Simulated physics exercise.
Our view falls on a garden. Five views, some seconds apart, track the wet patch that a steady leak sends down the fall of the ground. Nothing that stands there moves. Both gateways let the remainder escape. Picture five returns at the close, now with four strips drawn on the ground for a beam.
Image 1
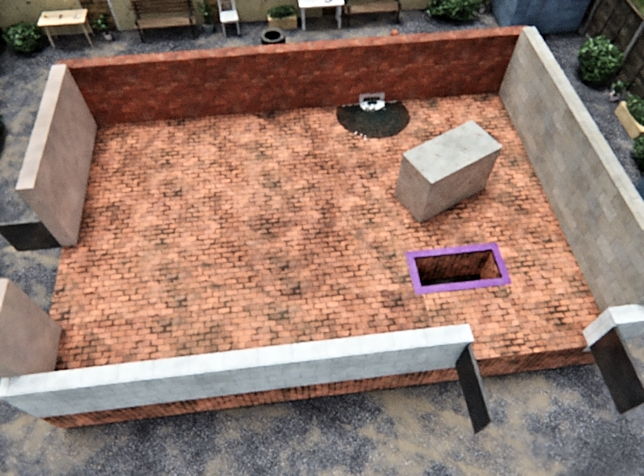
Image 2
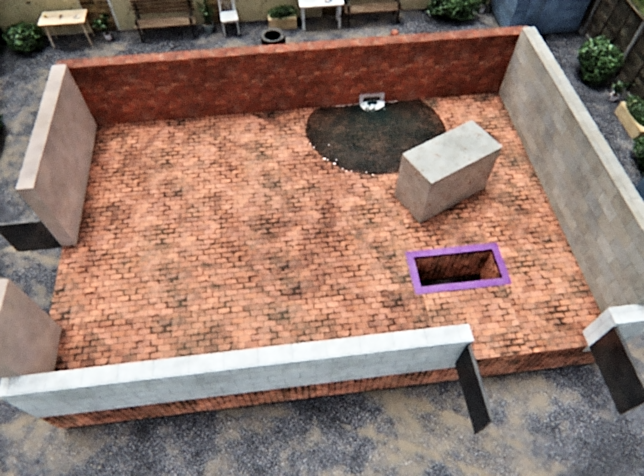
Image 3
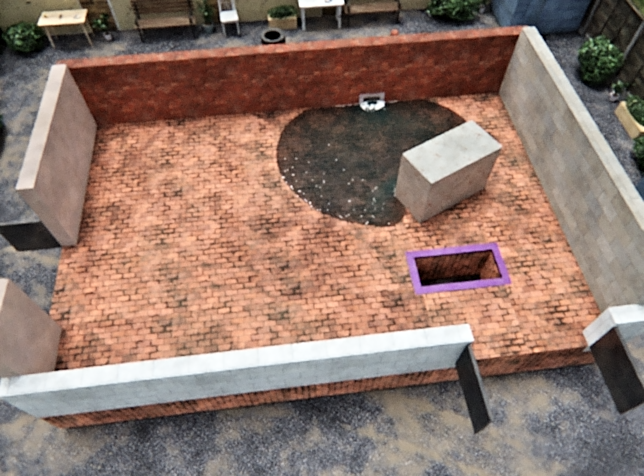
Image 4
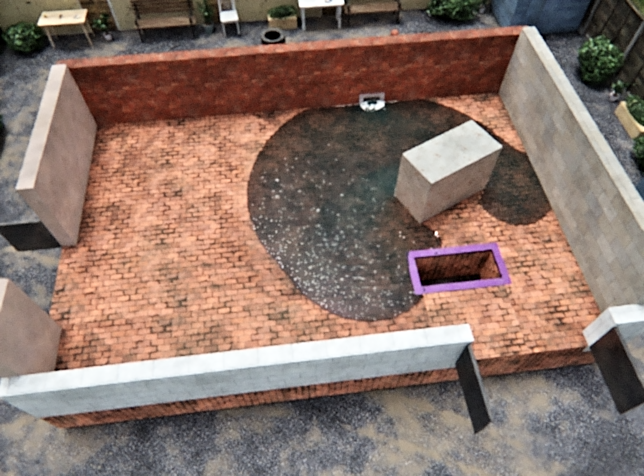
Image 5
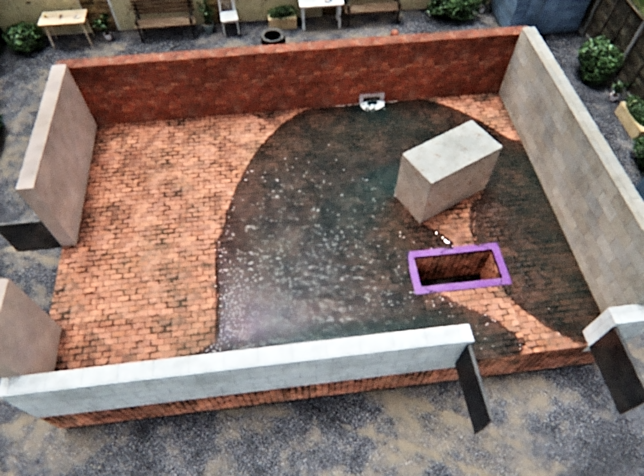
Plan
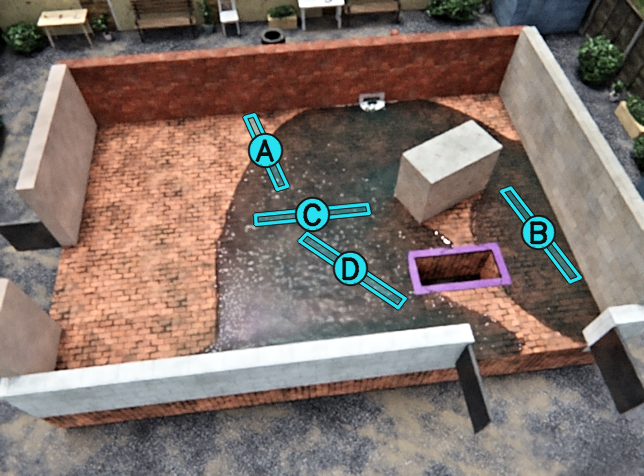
At first, a small dark wet patch lies by the outfall at the back wall of a walled brick yard in a garden. The water spreads forward and left, passes around both sides of a pale block, then reaches the purple-rimmed drain pit and the front wall, leaving the left side dry.
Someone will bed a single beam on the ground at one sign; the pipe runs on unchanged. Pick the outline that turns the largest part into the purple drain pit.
Place D.
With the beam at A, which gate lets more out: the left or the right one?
The right gate.
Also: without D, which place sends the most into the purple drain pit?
It is C.
On the marked copy, A from (249, 116) to (282, 187); B from (506, 189) to (575, 279); C from (255, 219) to (368, 208); D from (303, 237) to (401, 303).
With A, about 18 % of the stream goes into the purple drain pit, about 75 % out by the gates.
With B, about 21 % of the stream goes into the purple drain pit, about 73 % out by the gates.
With C, about 28 % of the stream goes into the purple drain pit, about 66 % out by the gates.
With D, about 38 % of the stream goes into the purple drain pit, about 55 % out by the gates.
